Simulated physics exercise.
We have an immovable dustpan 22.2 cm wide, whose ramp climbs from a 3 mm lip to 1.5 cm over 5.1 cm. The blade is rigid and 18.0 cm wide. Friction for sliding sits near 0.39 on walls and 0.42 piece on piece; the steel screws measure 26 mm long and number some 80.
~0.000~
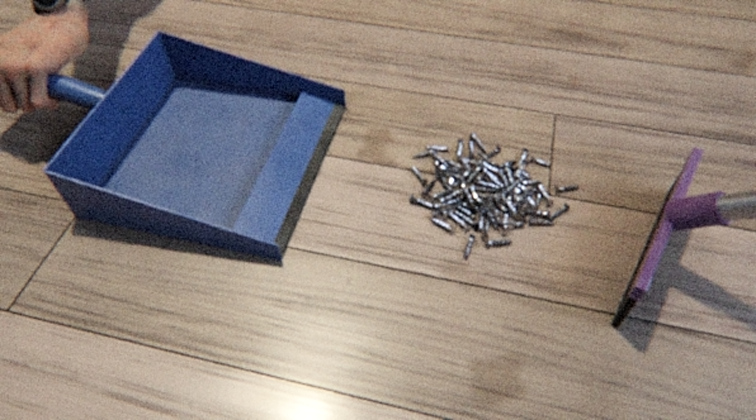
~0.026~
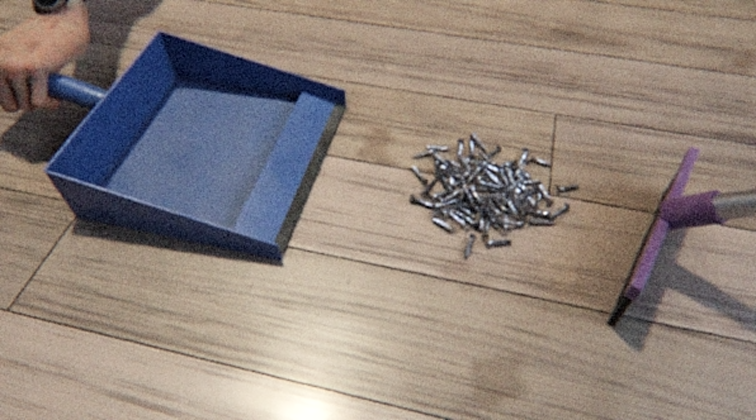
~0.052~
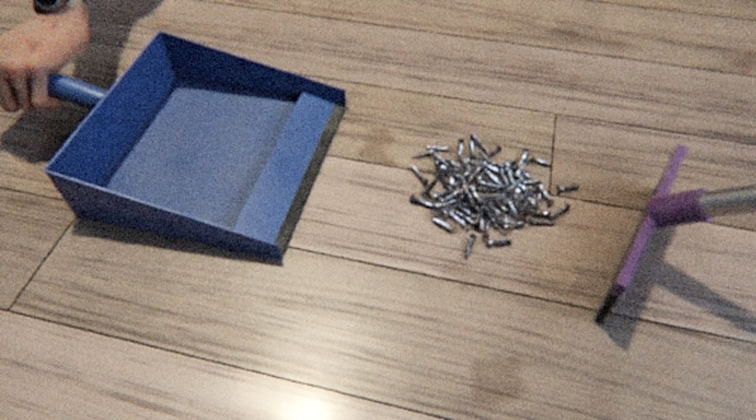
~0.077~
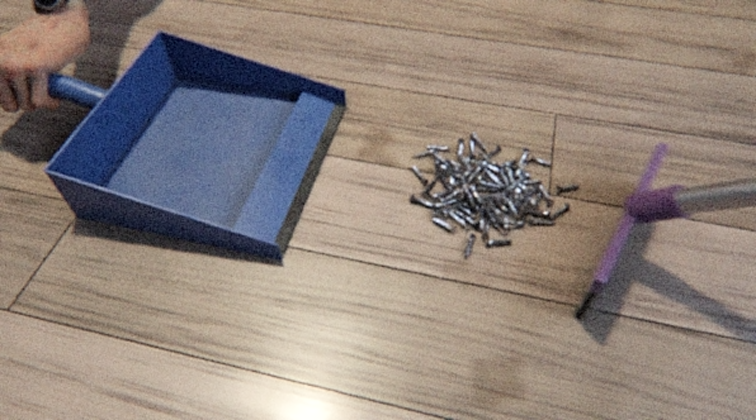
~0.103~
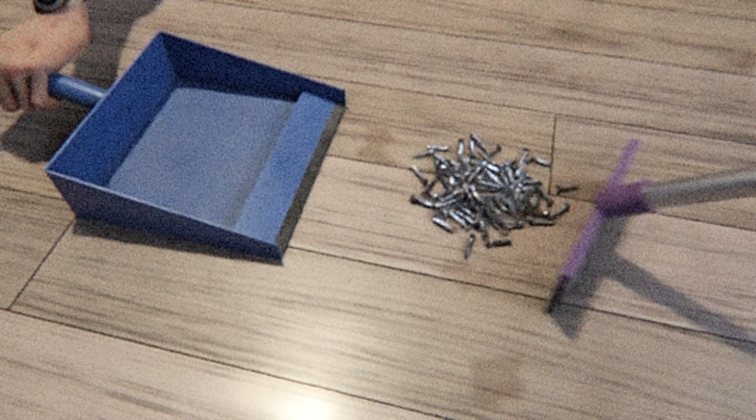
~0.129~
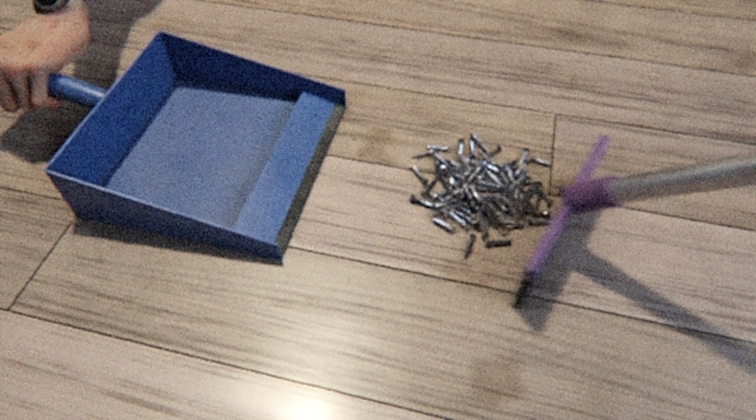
The clip opens on a pile of steel screws on a wood-plank floor, between a blue dustpan gripped by a hand at left and a purple blade at right. The blade slides leftward, slowly at first, then faster, reaching the pile's right edge while the dustpan and pile stay still.
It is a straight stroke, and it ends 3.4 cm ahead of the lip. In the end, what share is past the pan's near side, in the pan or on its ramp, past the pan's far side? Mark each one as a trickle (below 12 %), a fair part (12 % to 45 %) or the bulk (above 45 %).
Past the pan's near side: A trickle; in the pan or on its ramp: A fair part; past the pan's far side: A fair part.
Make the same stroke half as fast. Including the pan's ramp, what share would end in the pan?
In that case roughly 0 percent.
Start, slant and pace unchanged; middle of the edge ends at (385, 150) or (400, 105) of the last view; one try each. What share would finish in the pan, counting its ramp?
The two tries give about 30 and 20 percent.
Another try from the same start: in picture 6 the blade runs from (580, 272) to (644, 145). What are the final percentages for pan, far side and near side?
Split: Pan = 0, far = 15, near = 0.
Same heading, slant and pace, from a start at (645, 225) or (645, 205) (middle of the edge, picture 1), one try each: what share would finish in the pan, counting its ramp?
20 and 25 per cent, roughly.
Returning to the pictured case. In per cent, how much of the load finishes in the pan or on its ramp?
It comes to close to 20 percent.
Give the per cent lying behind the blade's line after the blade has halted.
Some 10 per cent.
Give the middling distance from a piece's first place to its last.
Around 16 centimetres.
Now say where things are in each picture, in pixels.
Blade from (637, 293) to (693, 159), moved 0.0 cm, 0 of the pieces shifted so far; middle of the pieces at (487, 189); pan at (205, 155), in the first frame.
Blade from (633, 292) to (689, 159), moved 0.4 cm, 0 of the pieces shifted so far; middle of the pieces at (487, 189), in the second frame.
Blade from (619, 289) to (677, 157), moved 1.5 cm, 0 of the pieces shifted so far; middle of the pieces at (487, 189), in the third frame.
Blade from (596, 285) to (658, 154), moved 3.2 cm, 0 of the pieces shifted so far; middle of the pieces at (487, 189), in the fourth frame.
Blade from (564, 280) to (631, 150), moved 5.7 cm, 0 of the pieces shifted so far; middle of the pieces at (487, 189), in the fifth frame.
Blade from (529, 273) to (601, 146), moved 8.5 cm, 0 of the pieces shifted so far; middle of the pieces at (487, 189); pan at (206, 154). The blade's pace is about 1.08 m/s, in the sixth frame.
After 0.23 s, middle of the blade 14 cm from the lip; 0 % over the lip, far side 0 %, near side 0 %.
After 0.30 s, middle of the blade 8 cm from the lip; 0 % over the lip, far side 5 %, near side 0 %.
After 0.50 s, middle of the blade 6 cm from the lip; 25 % over the lip, far side 15 %, near side 0 %.
At rest (1.4 s), near side 0 %, pan 20 %, far side 20 %, in front of the lip or behind the blade 60 %.
